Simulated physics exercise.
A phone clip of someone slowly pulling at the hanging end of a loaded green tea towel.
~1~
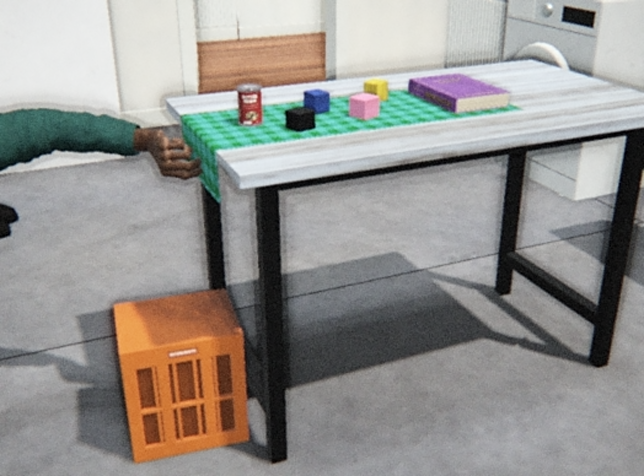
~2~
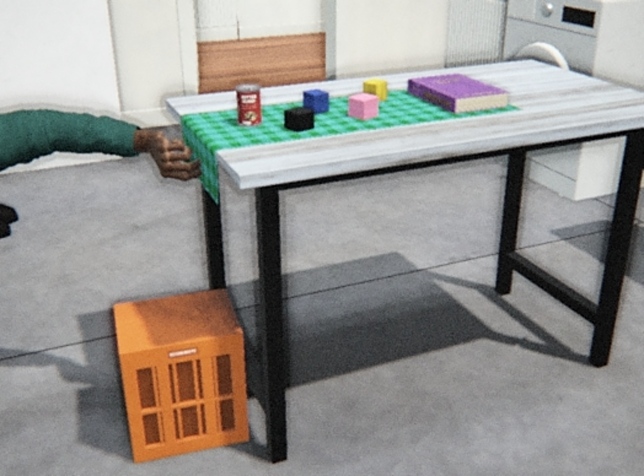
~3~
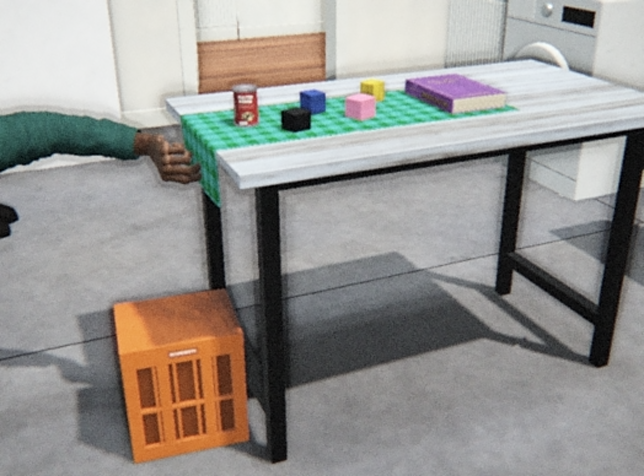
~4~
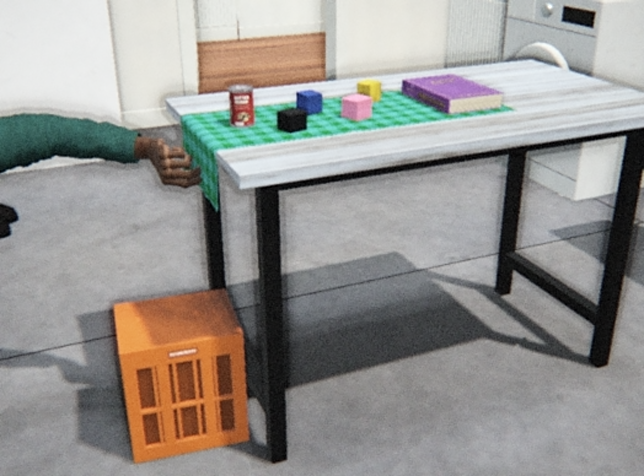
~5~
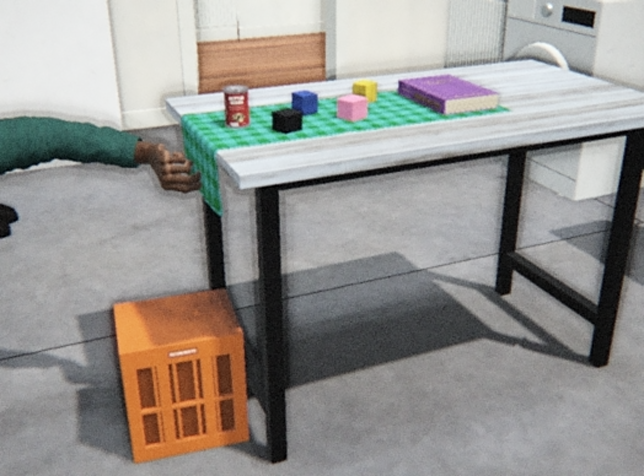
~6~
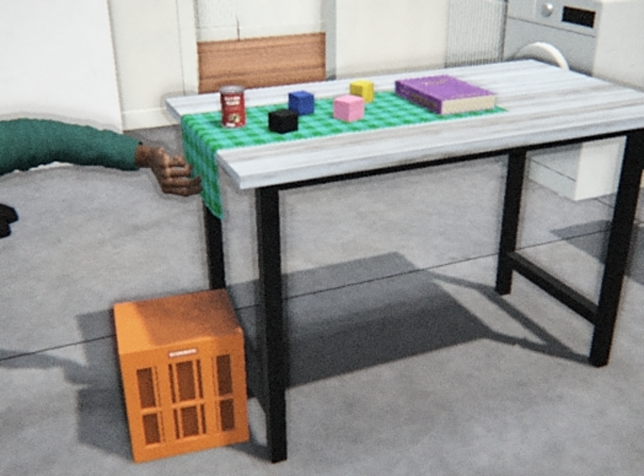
A hand slowly pulls the green checked cloth and the items on it slightly left.
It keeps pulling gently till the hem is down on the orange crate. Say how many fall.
It carries off three.
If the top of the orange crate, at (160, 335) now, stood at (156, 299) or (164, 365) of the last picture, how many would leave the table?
The count: 2 and 4.
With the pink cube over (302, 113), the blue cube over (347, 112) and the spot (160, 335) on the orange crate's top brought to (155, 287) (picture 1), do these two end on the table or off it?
The pink cube stays on; the blue cube does not fall.
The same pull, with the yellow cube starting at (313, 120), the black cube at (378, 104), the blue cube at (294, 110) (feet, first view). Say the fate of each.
The yellow cube goes over; the black cube survives; the blue cube tumbles off.
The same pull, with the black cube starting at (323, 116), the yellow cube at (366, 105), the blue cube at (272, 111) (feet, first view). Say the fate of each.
The black cube tumbles off, the yellow cube survives, the blue cube falls.
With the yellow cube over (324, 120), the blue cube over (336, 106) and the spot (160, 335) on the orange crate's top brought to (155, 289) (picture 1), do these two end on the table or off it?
The yellow cube holds on; the blue cube stays on.
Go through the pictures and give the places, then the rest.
The first frame shows hem (220, 203); red can (249, 87); black cube (300, 110); blue cube (317, 91); pink cube (364, 97); yellow cube (376, 81); top of the crate (160, 335).
The second frame shows hem (218, 205); red can (248, 87).
The third frame shows hem (221, 207); black cube (296, 111).
The fourth frame shows hem (218, 212); blue cube (309, 92); top of the crate (160, 335).
The fifth frame shows hem (223, 216); pink cube (352, 98).
The sixth frame shows hem (224, 220); red can (232, 89); black cube (283, 112); blue cube (301, 93); pink cube (349, 98); yellow cube (362, 83).
Early on, hem near (203, 234); all still up.
Midway, hem near (205, 286); red can and black cube gone.
Finally, hem on the crate; red can, black cube and blue cube gone. The answer is three.
